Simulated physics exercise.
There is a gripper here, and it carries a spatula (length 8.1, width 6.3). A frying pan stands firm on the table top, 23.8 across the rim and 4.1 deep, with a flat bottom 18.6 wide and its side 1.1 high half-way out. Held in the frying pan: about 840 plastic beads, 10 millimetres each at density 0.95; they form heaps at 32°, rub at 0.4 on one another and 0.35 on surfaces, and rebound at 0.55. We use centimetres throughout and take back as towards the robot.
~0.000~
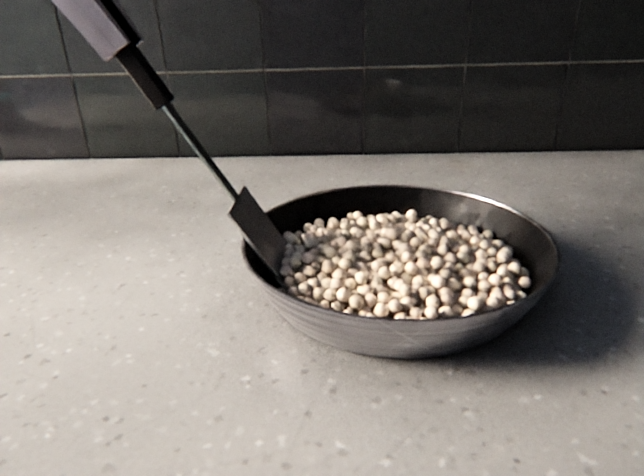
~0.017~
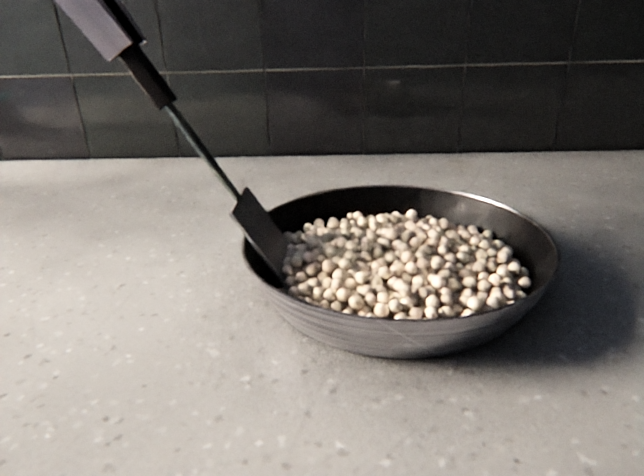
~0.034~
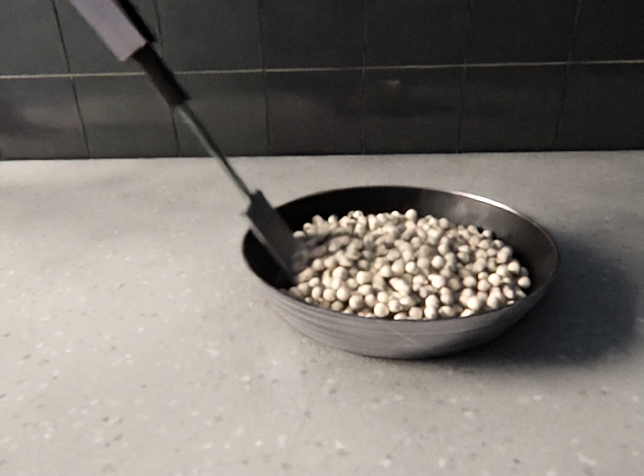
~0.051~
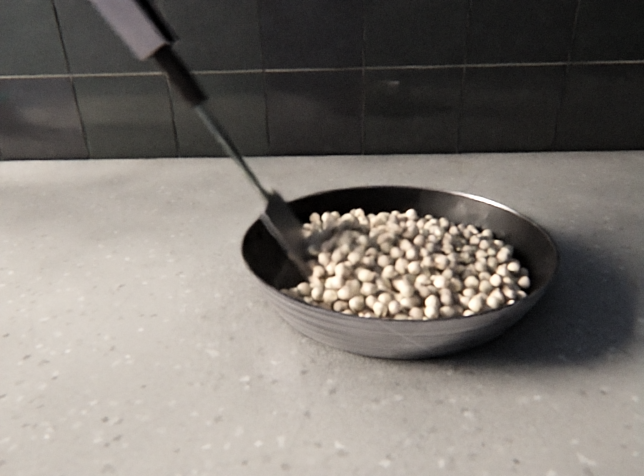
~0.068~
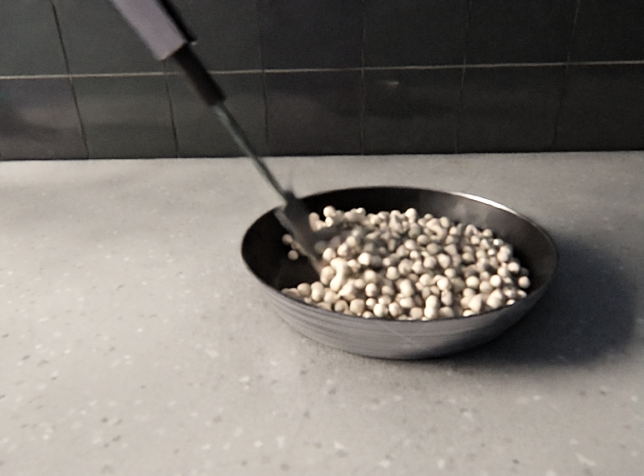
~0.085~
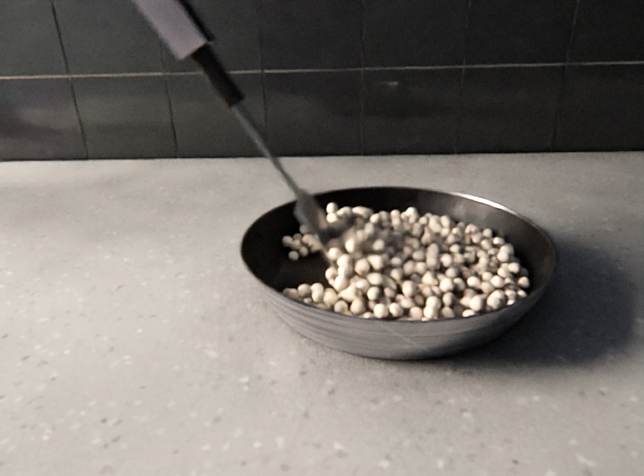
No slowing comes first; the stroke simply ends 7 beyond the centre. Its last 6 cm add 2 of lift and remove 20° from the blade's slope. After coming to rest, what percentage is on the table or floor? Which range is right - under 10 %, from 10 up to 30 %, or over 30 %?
Right range: Under 10 %.
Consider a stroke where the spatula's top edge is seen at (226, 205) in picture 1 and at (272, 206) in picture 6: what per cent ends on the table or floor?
Roughly 0 %.
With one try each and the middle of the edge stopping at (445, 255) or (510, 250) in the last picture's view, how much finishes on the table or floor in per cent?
About 0 and 15 per cent.
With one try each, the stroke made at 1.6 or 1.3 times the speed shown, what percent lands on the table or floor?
Close to 15 and 10 percent respectively.
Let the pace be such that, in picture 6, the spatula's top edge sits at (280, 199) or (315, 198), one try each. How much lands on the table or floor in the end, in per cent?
Try one roughly 0 per cent; try two roughly 10 per cent.
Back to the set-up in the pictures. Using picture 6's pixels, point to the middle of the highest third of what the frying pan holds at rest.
It is centred near (488, 250) in the last view.
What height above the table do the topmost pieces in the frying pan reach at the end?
Some 5.5 cm above the table.
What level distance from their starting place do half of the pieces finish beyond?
Level distance of roughly 2 cm.
By 0.13 s, sloping 59°, highest piece 7 above the table; 838 in the frying pan.
By 0.17 s, sloping 50°, highest piece 7 above the table; 838 in the frying pan.
By 0.39 s, sloping 39°, highest piece 6 above the table; 798 in the frying pan, 36 on the table or floor, 4 on the blade or in flight.
By 1.44 s, sloping 39°, highest piece 5 above the table; 795 in the frying pan, 43 on the table or floor.
Final count, 795 in the frying pan, 43 on the table or floor. That is 5 % on the table or floor.
